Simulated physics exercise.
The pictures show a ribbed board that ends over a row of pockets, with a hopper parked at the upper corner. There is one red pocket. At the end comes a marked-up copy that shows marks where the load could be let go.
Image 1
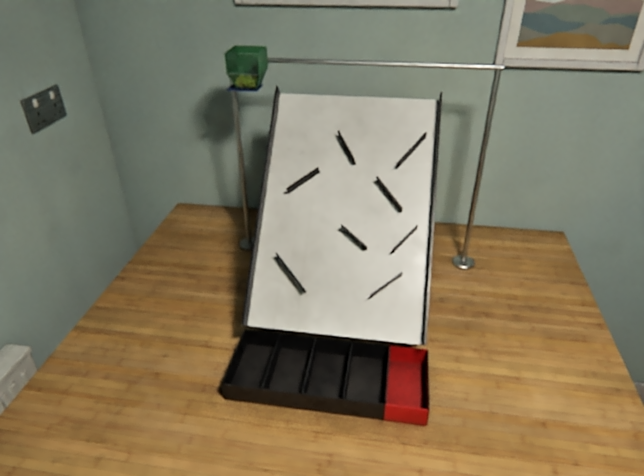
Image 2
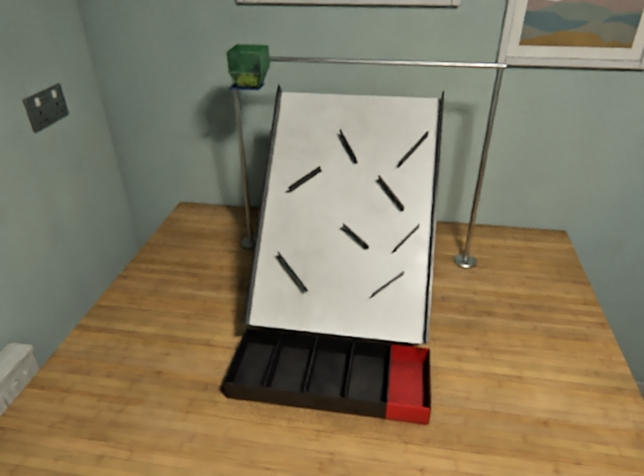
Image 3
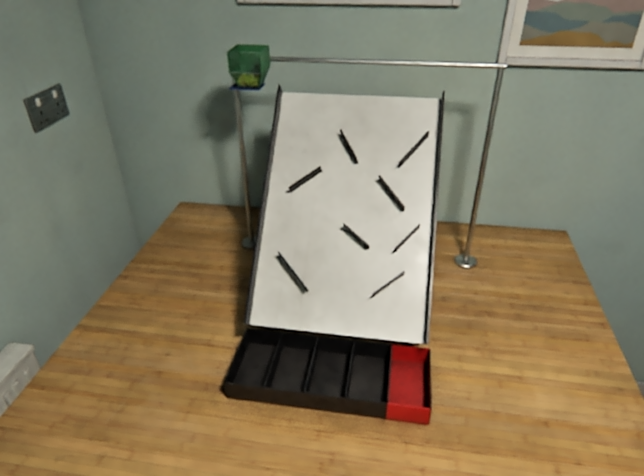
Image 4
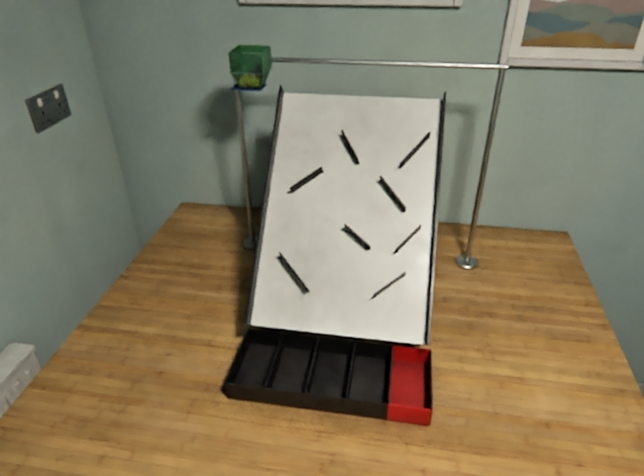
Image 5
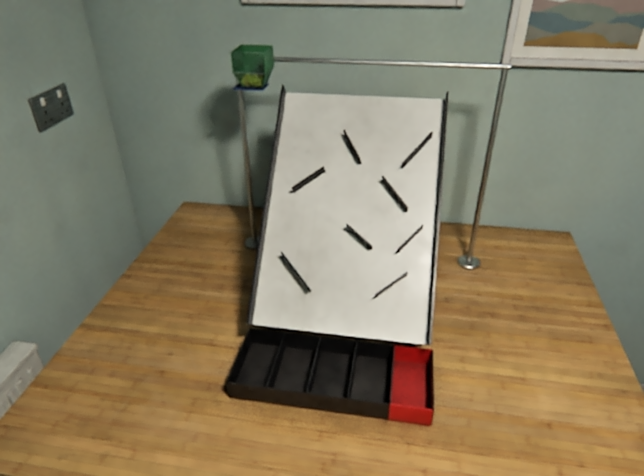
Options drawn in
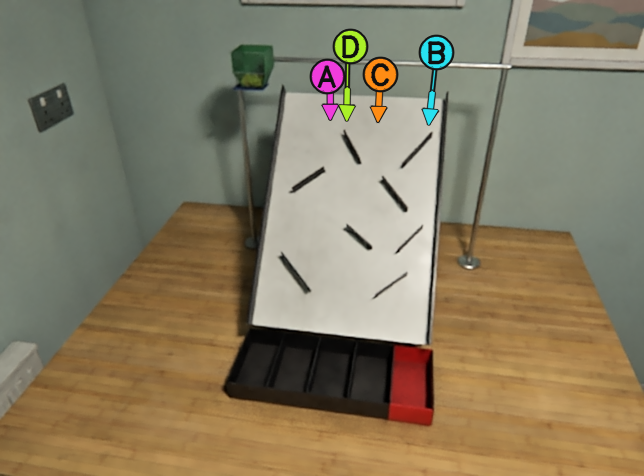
At first, a tilted white board with dark angled ribs stands on a wooden table above a row of black pockets and one red pocket at the right, with a green hopper at its upper left. Nothing on the board moves; the whole view just drifts very slightly to the right.
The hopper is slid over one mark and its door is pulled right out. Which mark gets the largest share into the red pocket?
B works best here.
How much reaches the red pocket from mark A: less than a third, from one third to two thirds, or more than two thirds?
It is less than a third.
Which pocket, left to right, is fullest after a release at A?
The first from the left.
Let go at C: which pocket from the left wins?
It is the third one.
On the marked copy, mark A meets the board at (330, 114); mark B meets the board at (429, 119); mark C meets the board at (378, 116); mark D meets the board at (346, 115).
If A is chosen, none in the red pocket, nearly all in other pockets, a small part outside the box.
If B is chosen, about half in the red pocket, about half in other pockets.
If C is chosen, a small part in the red pocket, most in other pockets.
If D is chosen, none in the red pocket, nearly all in other pockets.
